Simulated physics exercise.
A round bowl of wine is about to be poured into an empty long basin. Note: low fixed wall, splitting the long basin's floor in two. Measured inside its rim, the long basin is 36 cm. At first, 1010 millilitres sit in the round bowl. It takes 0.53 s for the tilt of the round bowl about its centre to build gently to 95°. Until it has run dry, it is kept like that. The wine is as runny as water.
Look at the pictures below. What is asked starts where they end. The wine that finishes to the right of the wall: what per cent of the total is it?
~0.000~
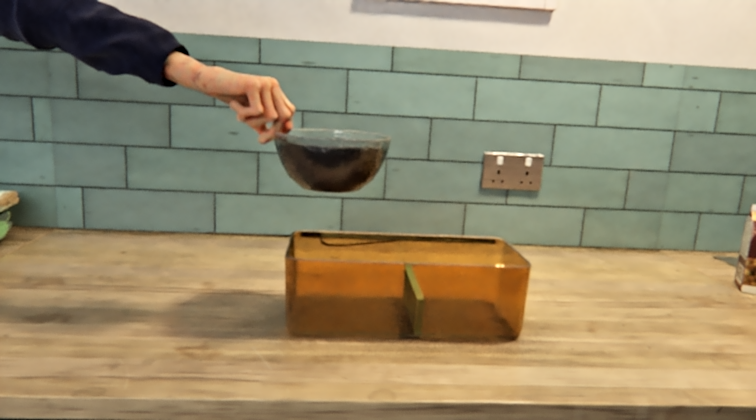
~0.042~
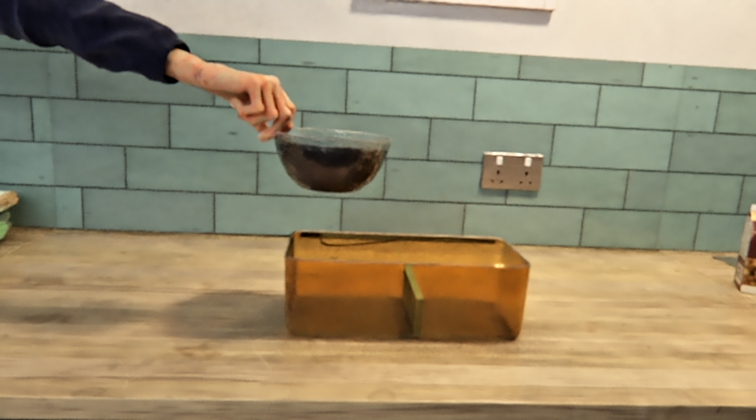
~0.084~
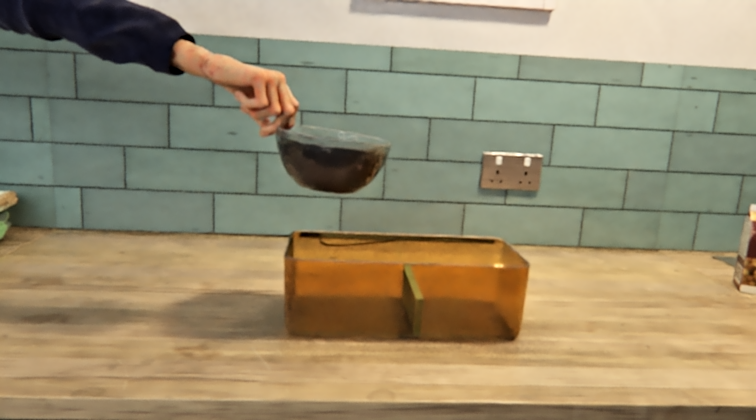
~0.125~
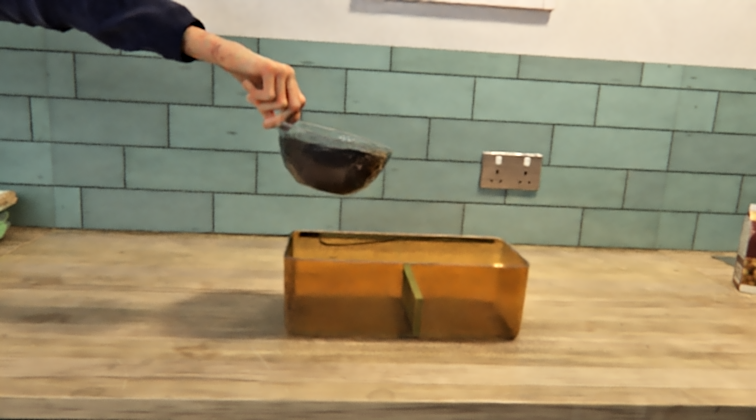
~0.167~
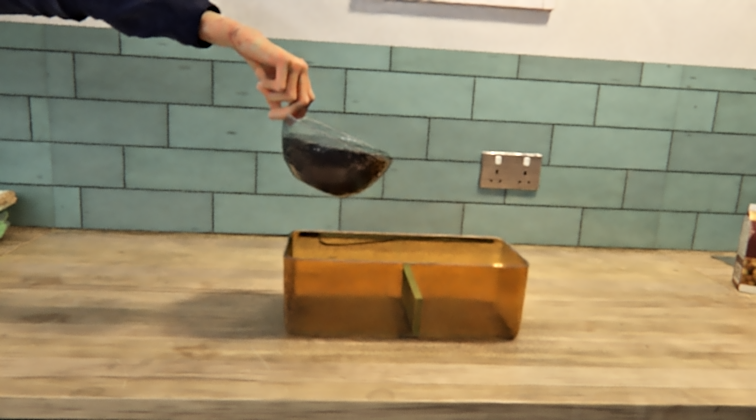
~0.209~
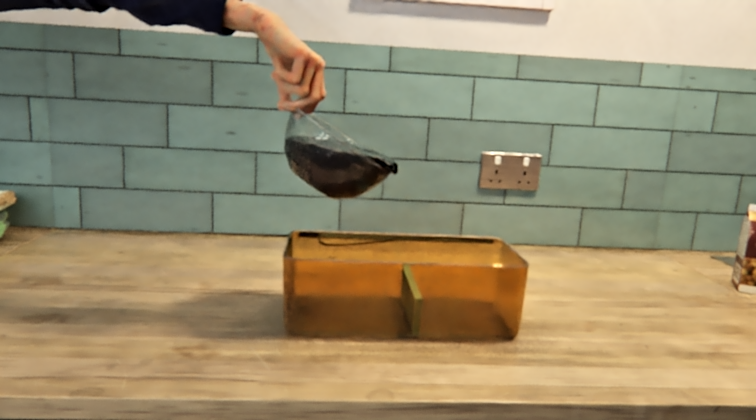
It is about 42 per cent of the total.
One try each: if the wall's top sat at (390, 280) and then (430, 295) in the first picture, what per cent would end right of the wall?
The first try gives 80 percent and the second 30 percent.
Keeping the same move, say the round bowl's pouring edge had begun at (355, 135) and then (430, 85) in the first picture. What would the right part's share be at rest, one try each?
It comes to 10 per cent, and then 80 per cent.
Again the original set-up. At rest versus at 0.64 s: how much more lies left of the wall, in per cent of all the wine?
I'd say near 6 percent.
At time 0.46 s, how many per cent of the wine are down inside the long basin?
Around 44%.
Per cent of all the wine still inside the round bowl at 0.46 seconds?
Portion remaining: Approx. 18 per cent.
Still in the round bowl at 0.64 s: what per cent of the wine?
Near 1 percent, more or less.
By 0.46 s the tilt is 90° and 18 per cent is still to pour, 12 is left of the wall and 31 right of it.
By 0.64 s the tilt is 95° and 1 per cent is still to pour, 48 is left of the wall and 39 right of it.
By 0.82 s the tilt is 95° and 0 per cent is still to pour, 51 is left of the wall and 40 right of it.
By 1.03 s the tilt is 95° and 0 per cent is still to pour, 53 is left of the wall and 42 right of it.
At rest 53 per cent lies left of the wall, 42 right of it and 5 outside.
